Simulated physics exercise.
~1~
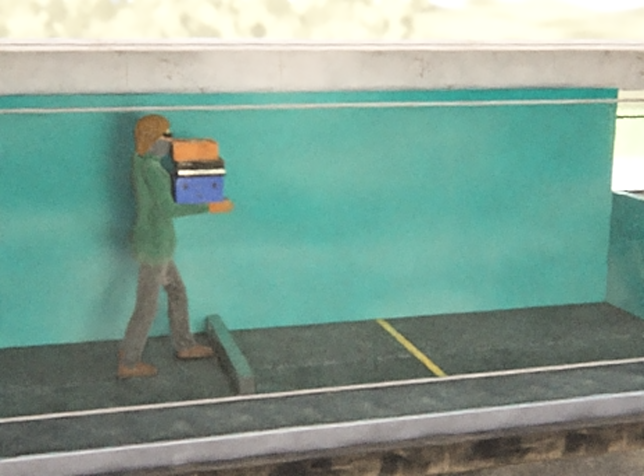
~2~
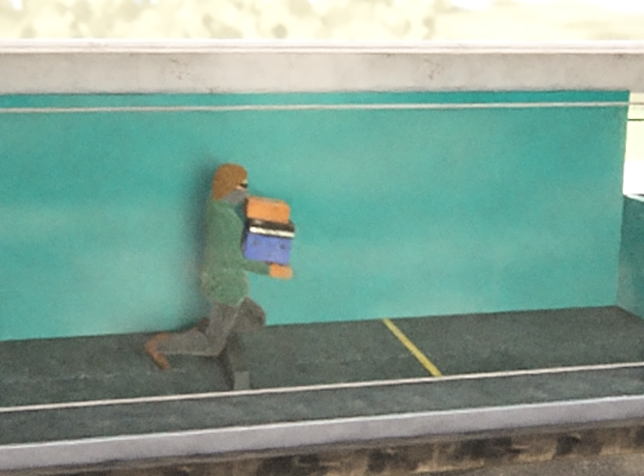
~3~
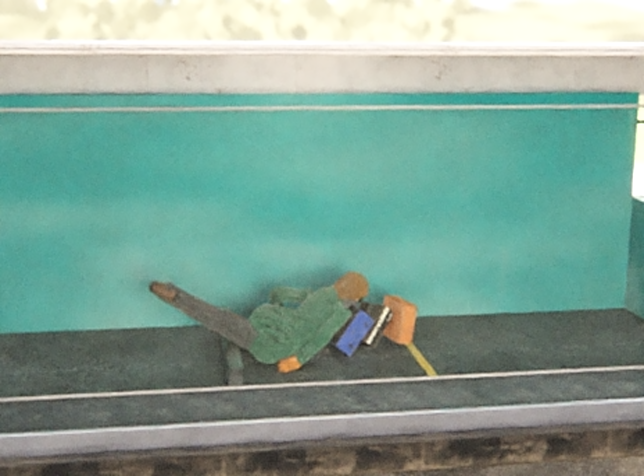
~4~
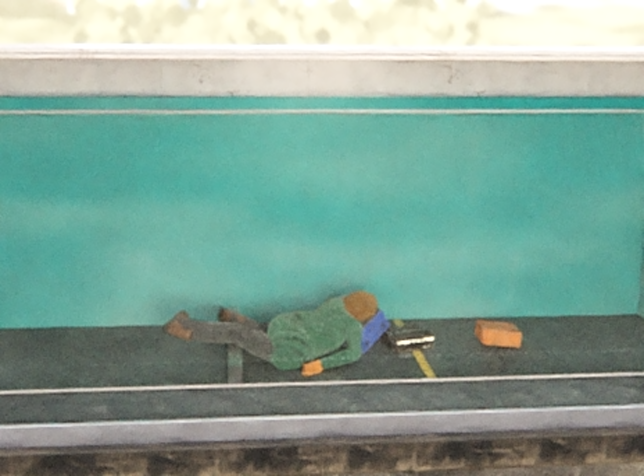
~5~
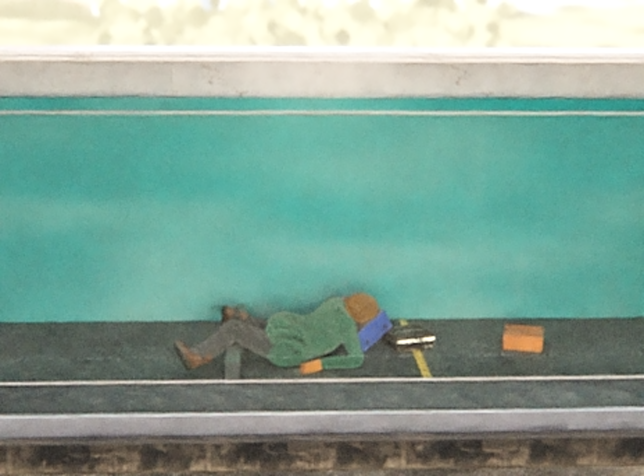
At first, a figure in a green top and grey trousers stands behind a low rail, holding a stacked orange box, black case and blue box, against a teal wall. The figure sinks and pitches to the right over the rail, legs trailing behind. The body drops flat onto the dark floor as the stack tips over and comes apart. The orange box tumbles farther right, past the yellow line, while the black case settles around the line. Finally, the figure lies limp across the rail, with the blue box beside the head, short of the line.
